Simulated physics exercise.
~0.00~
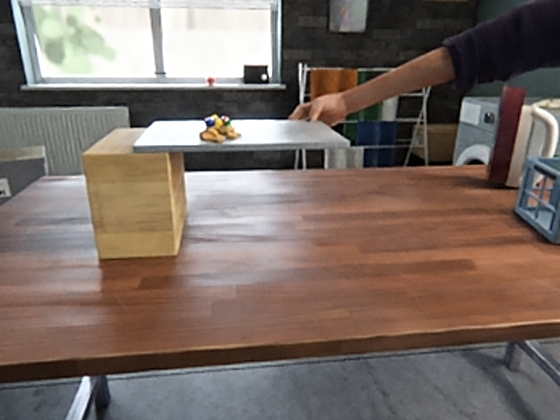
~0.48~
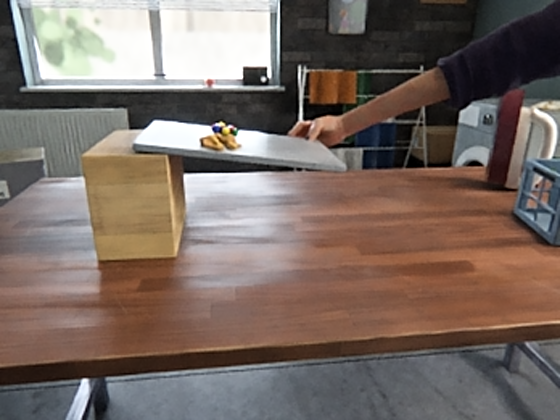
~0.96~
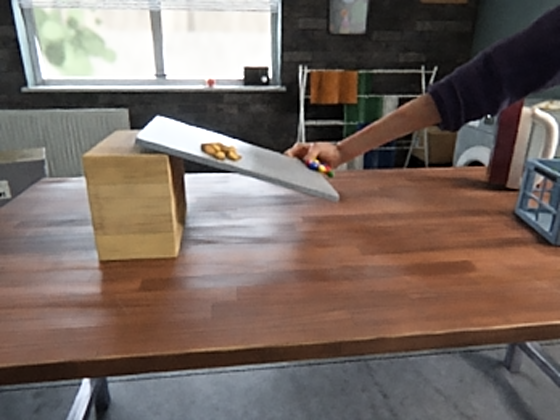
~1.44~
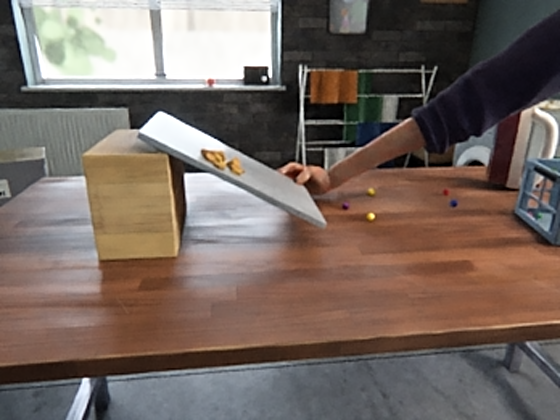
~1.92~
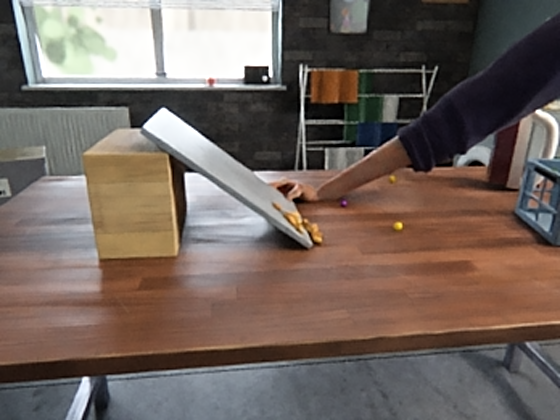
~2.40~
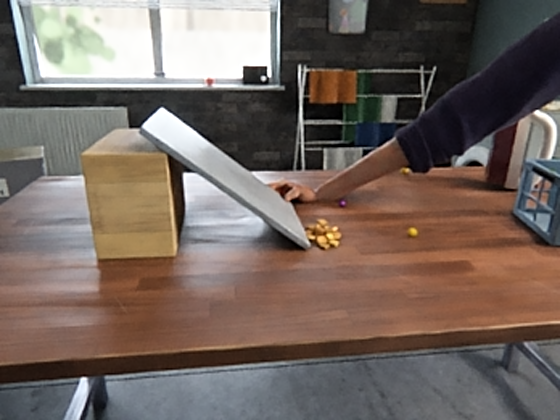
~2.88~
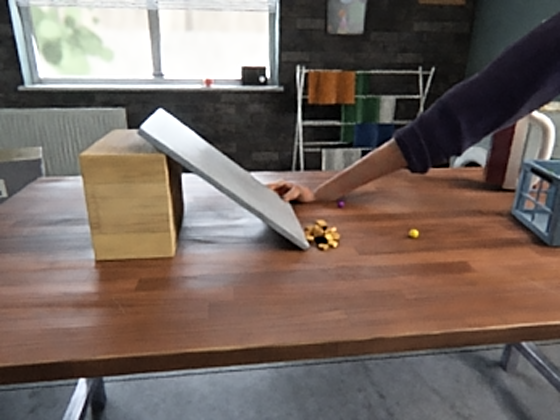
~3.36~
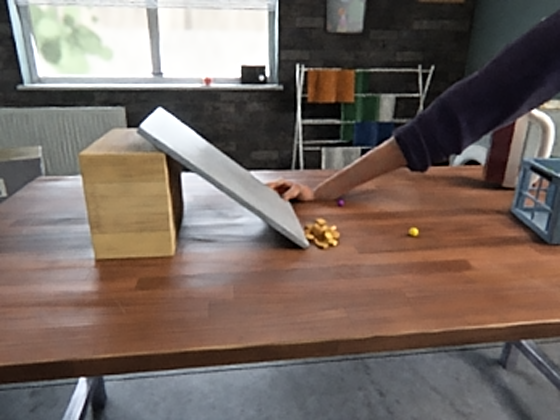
On a wooden table, a hand tilts a board; beads roll away, yellowish pieces slide to its foot.
